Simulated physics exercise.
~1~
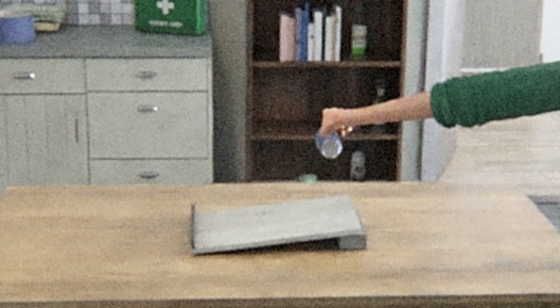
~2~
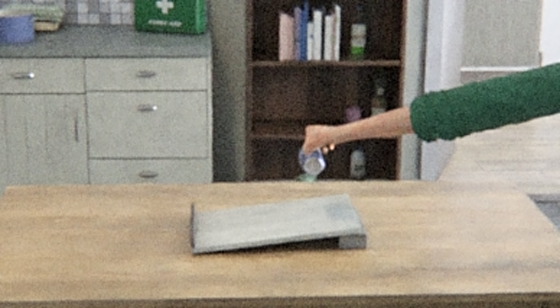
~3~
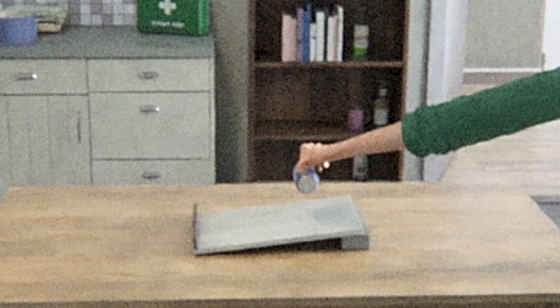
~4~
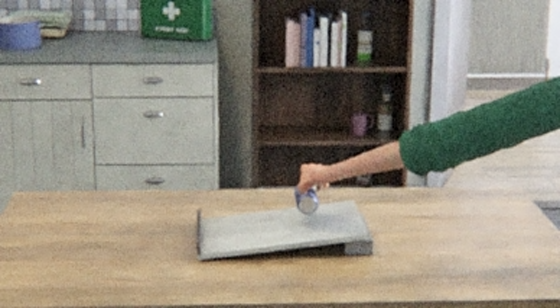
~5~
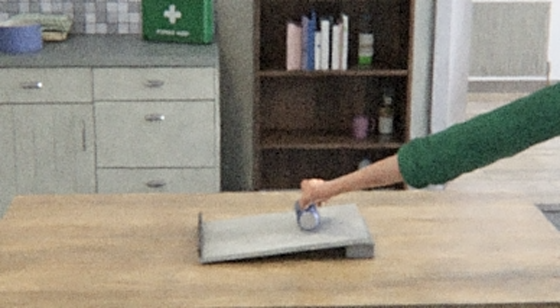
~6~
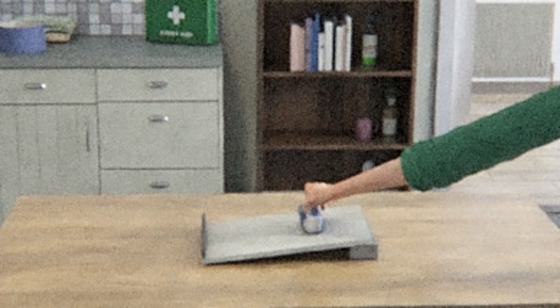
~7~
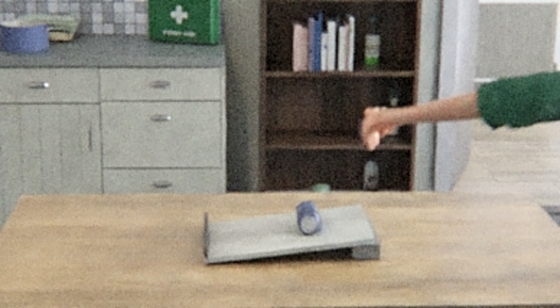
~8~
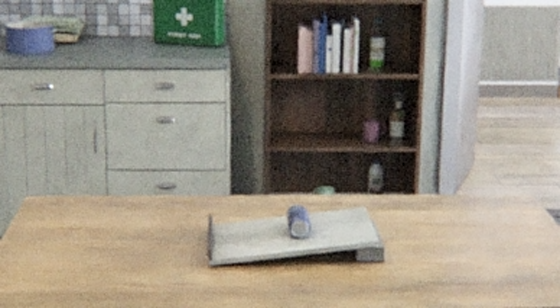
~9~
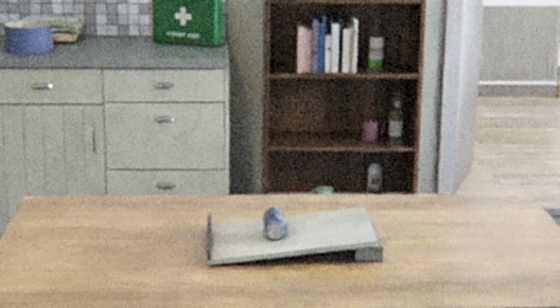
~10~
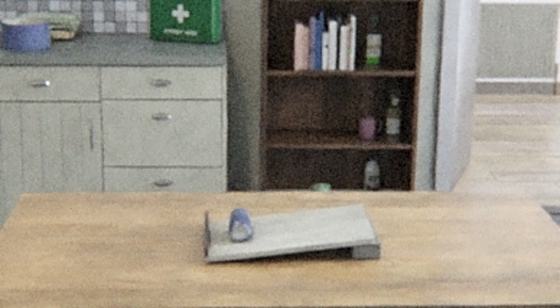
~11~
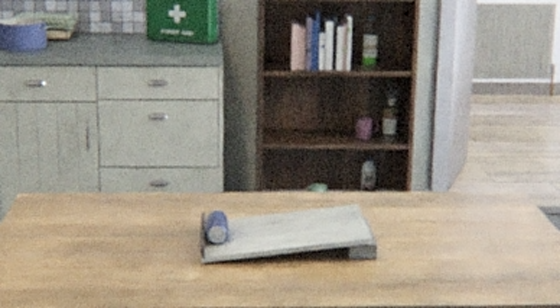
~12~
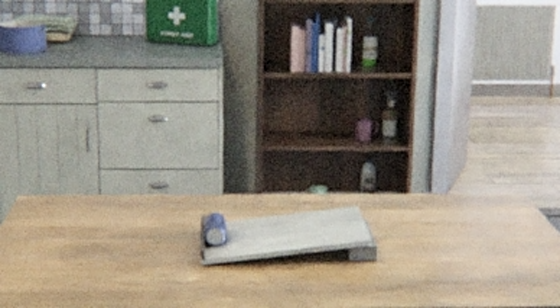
In a kitchen, a hand lays a blue can on a tilted board and withdraws, the can rolling left to the low end.
